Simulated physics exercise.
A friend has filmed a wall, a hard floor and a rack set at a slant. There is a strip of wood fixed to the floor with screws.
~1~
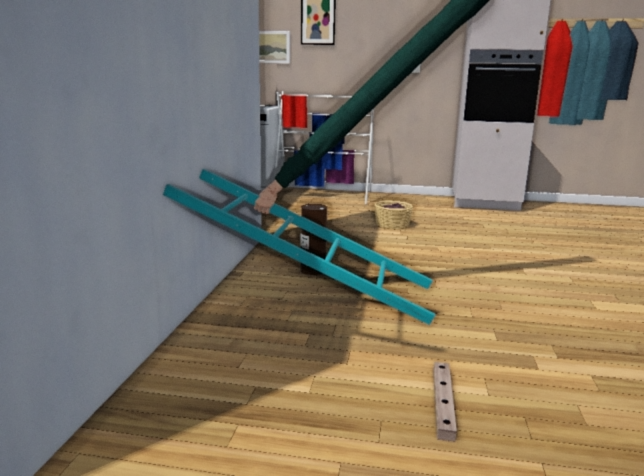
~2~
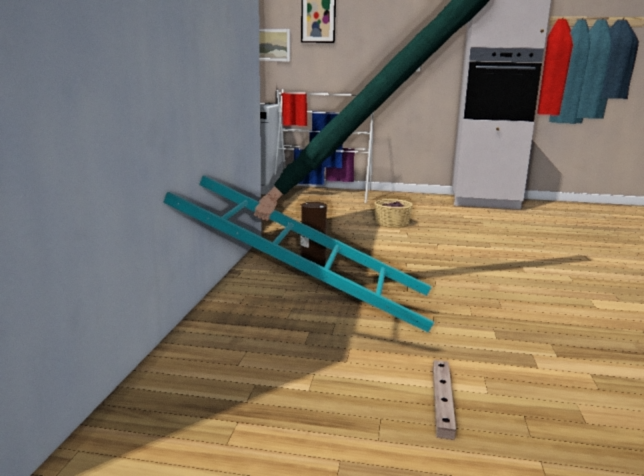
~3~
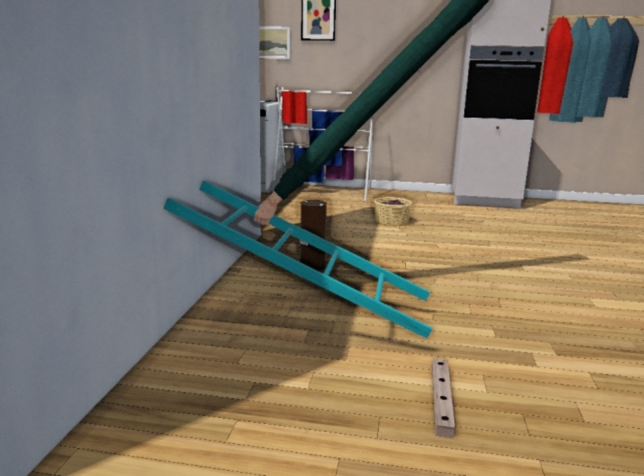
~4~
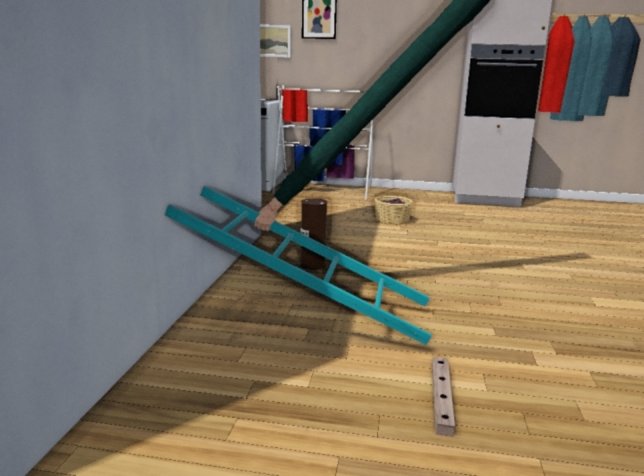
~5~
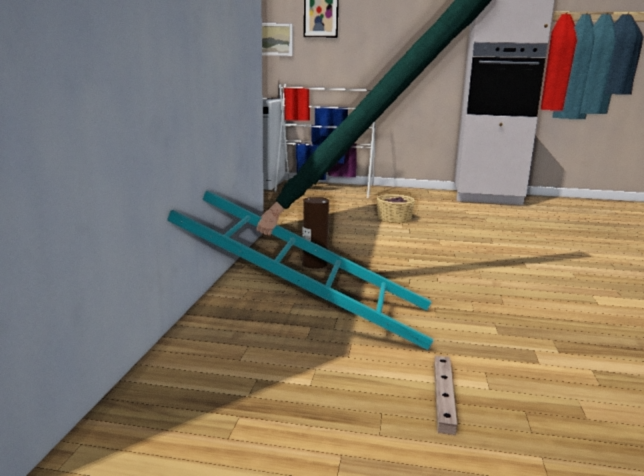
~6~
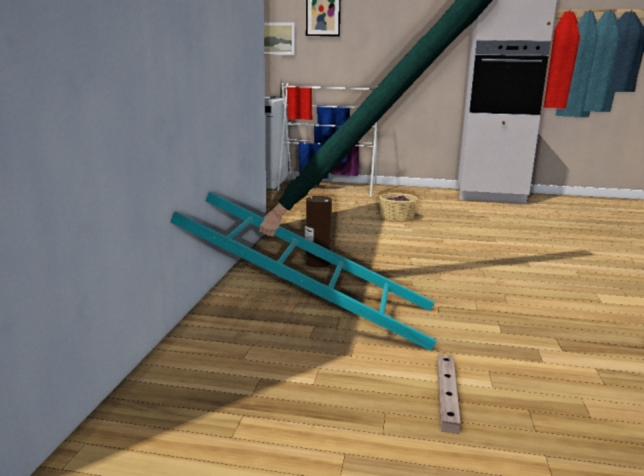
In a room with a wooden floor, a green-sleeved arm slightly lowers the right end of a turquoise rack slanting beside a wall.
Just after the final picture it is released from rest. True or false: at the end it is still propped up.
False.
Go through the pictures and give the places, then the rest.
The first frame shows still on the way; turquoise rack (307, 240); batten (444, 398).
The second frame shows still on the way; turquoise rack (307, 247); brown canister (314, 238).
The third frame shows still on the way; turquoise rack (306, 253); batten (442, 394).
The fourth frame shows still on the way; turquoise rack (306, 259); brown canister (314, 234).
The fifth frame shows still on the way; turquoise rack (308, 264); batten (445, 391).
The sixth frame shows in place, still held; turquoise rack (311, 265); brown canister (318, 232).
Then, 0.22 s later than the last frame, turquoise rack tilted by 8° near (317, 282).
Then, 0.32 s later than the last frame, turquoise rack tilted by 21° near (320, 310).
Then, 0.52 s later than the last frame, turquoise rack tilted by 24° near (321, 311).
When it is over, the turquoise rack slips down, near (321, 313); the rest as before.
